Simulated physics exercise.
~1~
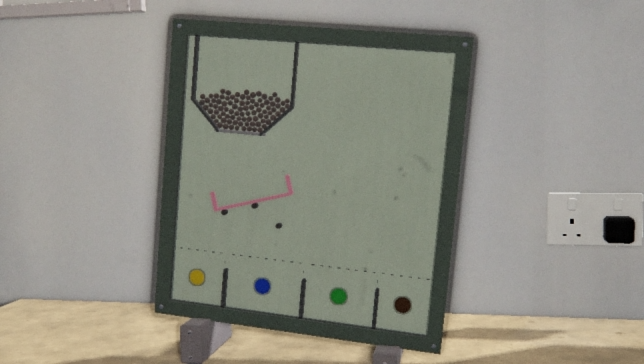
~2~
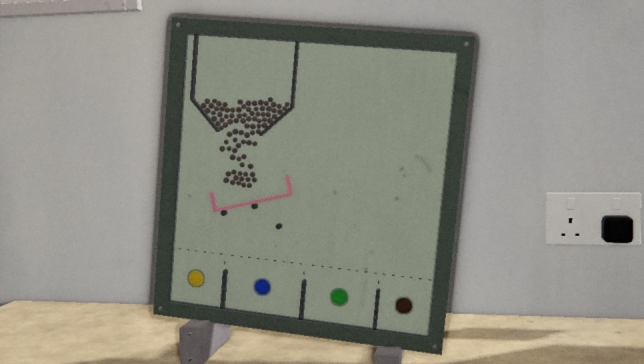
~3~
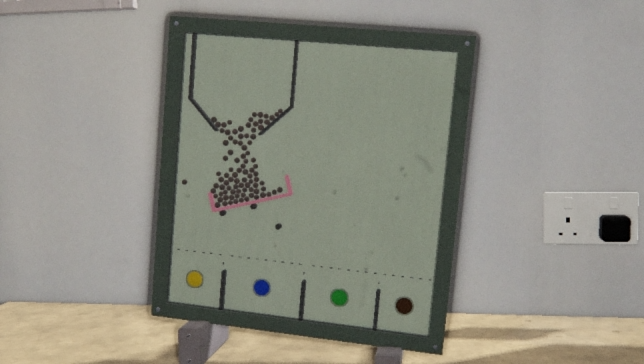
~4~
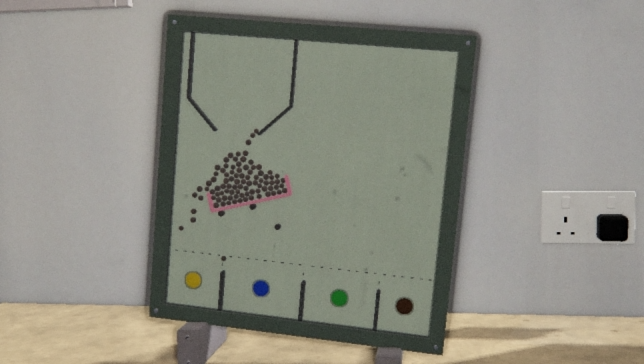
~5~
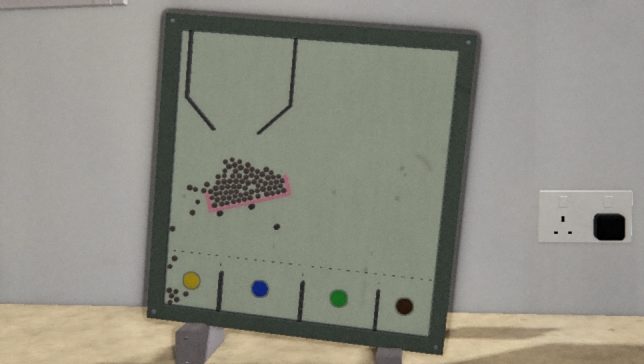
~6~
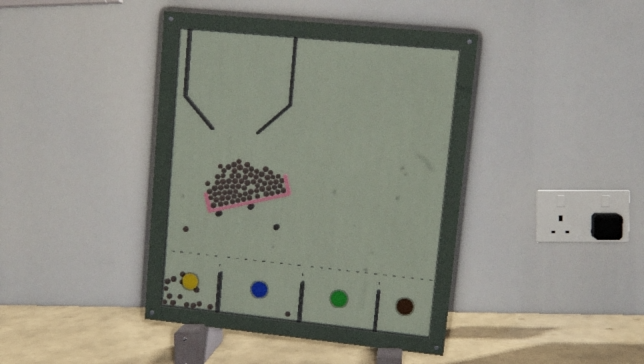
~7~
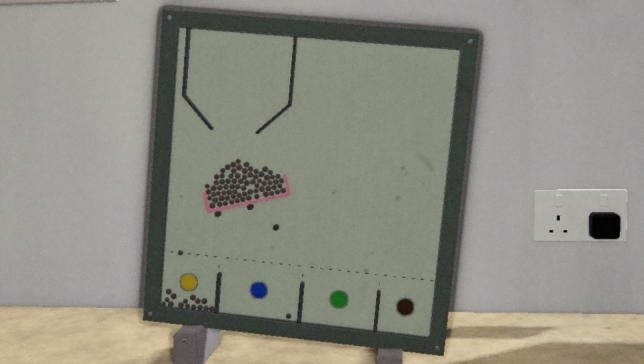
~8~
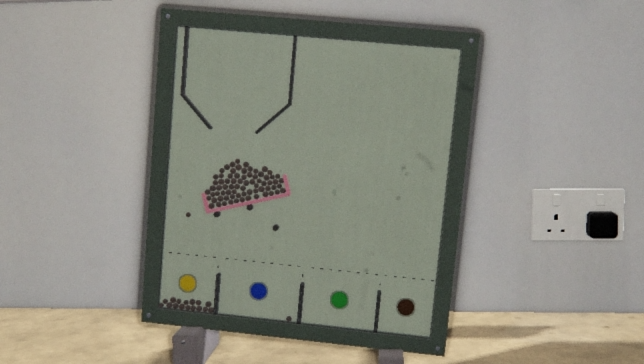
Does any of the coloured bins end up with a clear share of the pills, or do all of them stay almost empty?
The yellow bin ends up with a clear share, a layer of pills along its floor. The blue, green and brown bins stay empty or almost empty, as most pills remain on the pink rocker.
We see an upright display where small dark pills pour from a hopper onto a pink rocker tilted down to the left. Most heap up and stay there, while some spill off the left end and settle in the yellow bin, leaving the green and brown bins empty.
